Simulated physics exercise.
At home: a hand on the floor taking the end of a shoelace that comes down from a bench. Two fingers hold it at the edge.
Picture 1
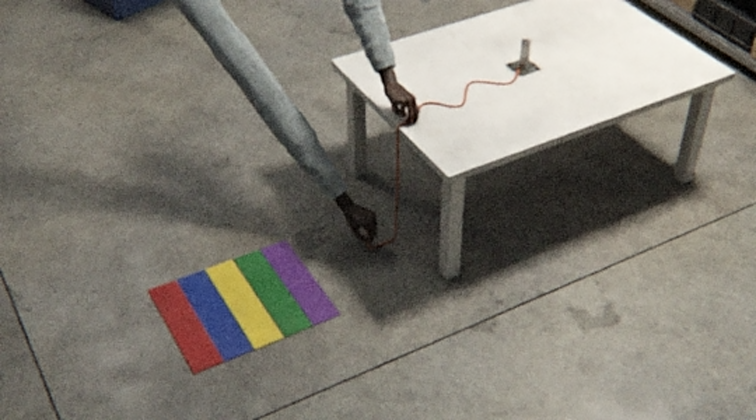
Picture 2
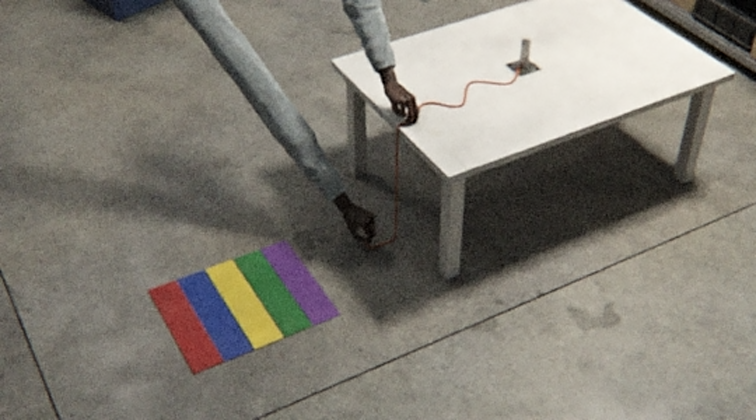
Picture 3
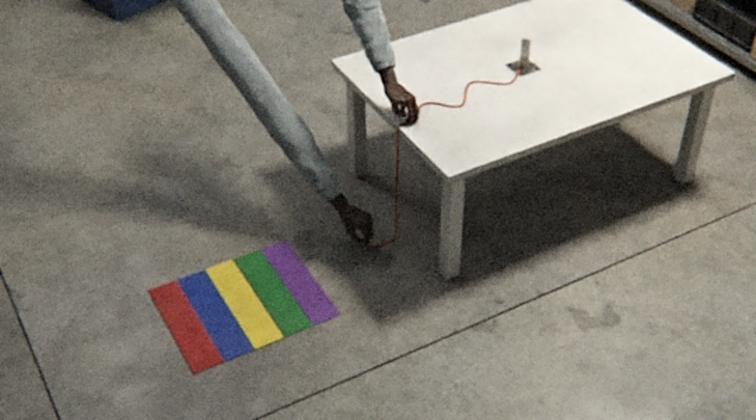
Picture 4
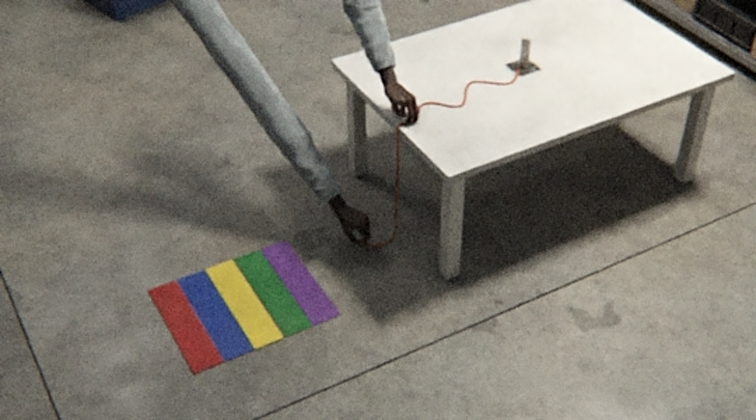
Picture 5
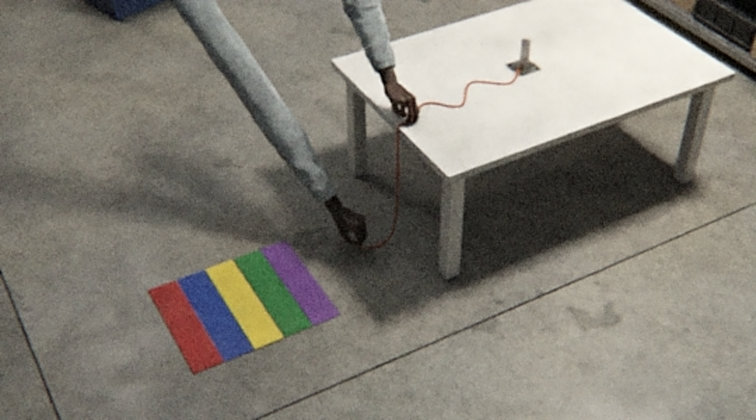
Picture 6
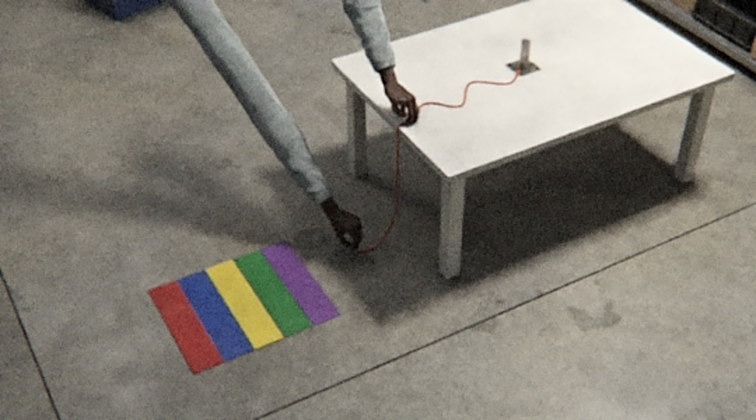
Two hands held a thin red cord running across a white table and over its edge, while the lower hand drew the hanging end slightly left, near a patch of colored stripes on the floor.
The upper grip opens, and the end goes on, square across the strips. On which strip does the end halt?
The end stops over the yellow strip.
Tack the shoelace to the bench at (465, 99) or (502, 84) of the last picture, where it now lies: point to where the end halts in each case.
The places are (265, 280) and (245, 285).
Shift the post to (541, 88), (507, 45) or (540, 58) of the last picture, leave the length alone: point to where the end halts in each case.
About (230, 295), (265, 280) and (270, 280).
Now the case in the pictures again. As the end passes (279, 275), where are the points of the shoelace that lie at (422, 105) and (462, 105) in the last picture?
At (400, 121), then (435, 106).
Soon after, end near (279, 275); over green.
After that, end near (253, 284); over yellow.
At the stop, end near (238, 290); over yellow. It gets as far as the yellow strip.
